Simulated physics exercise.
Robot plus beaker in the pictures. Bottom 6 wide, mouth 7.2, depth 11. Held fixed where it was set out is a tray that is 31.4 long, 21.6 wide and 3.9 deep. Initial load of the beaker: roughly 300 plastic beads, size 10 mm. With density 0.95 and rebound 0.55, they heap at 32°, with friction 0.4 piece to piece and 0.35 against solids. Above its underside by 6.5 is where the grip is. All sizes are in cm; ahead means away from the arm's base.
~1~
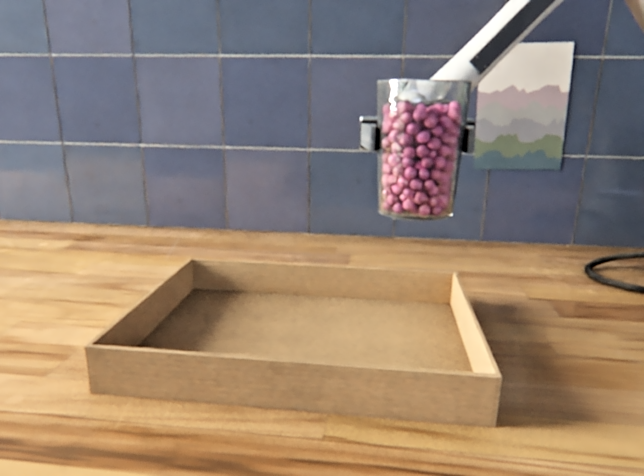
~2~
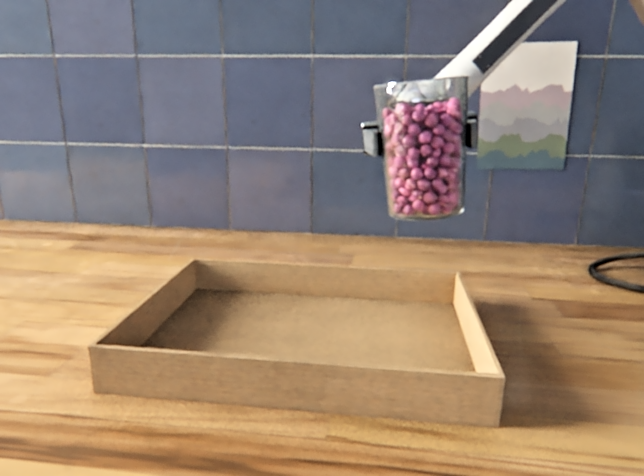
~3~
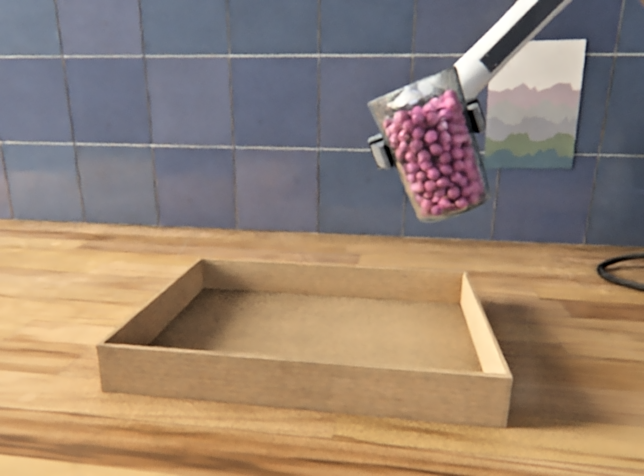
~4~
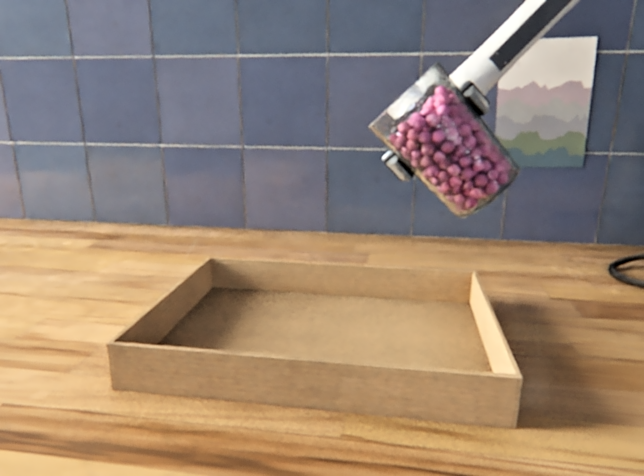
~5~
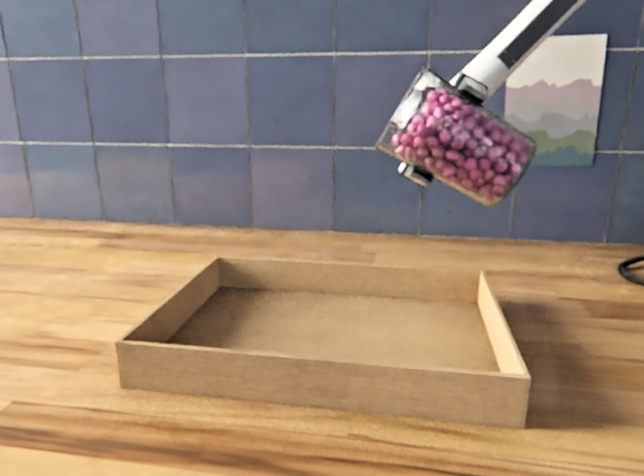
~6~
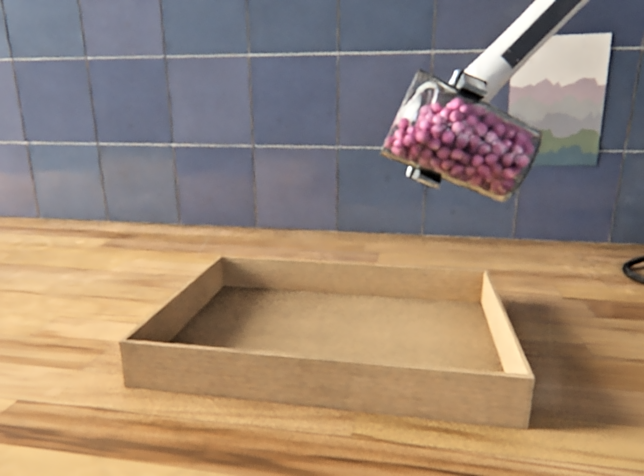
A robot arm held a clear beaker of pink beads above an empty, shallow tray on a wooden counter, then tilted it steadily until it leaned far over, its mouth toward the left.
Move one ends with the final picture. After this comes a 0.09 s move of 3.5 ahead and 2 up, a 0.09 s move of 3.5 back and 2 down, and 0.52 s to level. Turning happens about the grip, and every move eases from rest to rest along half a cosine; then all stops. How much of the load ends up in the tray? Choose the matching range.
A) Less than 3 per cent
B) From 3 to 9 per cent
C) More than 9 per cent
More than 9 per cent (C).
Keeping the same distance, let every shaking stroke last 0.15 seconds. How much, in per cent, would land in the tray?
I'd expect close to 15 in a hundred.
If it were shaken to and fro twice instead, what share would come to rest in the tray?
I'd expect something close to 60 per cent.
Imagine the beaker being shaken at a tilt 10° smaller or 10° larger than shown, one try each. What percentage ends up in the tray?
About 40 per cent for the first try and 75 per cent for the second.
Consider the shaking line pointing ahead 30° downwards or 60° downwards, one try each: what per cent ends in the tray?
First try some 15 %, second try some 5 %.
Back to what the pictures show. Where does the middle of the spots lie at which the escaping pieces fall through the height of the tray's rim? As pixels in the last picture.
I'd say somewhere around (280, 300).
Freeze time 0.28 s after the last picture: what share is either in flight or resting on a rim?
That comes to about 41 per cent, more or less.
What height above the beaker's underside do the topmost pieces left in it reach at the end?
Around 7.0 centimetres above the underside.
Then, 0.28 s after the last picture, tilted 61° forward, highest piece 21 above the table; 128 in the beaker, 47 in the tray, 121 in flight or on a rim.
Then, 0.56 s after the last picture, tilted 11° forward, highest piece 21 above the table; 167 in the tray, 124 in the beaker, 5 on the table or floor.
Then, 0.90 s after the last picture, level, highest piece 20 above the table; 167 in the tray, 124 in the beaker, 5 on the table or floor.
Then, 1.95 s after the last picture, level, highest piece 20 above the table; 167 in the tray, 124 in the beaker, 5 on the table or floor.
Final count, 167 in the tray, 124 in the beaker, 5 on the table or floor. That is 56 % in the tray.
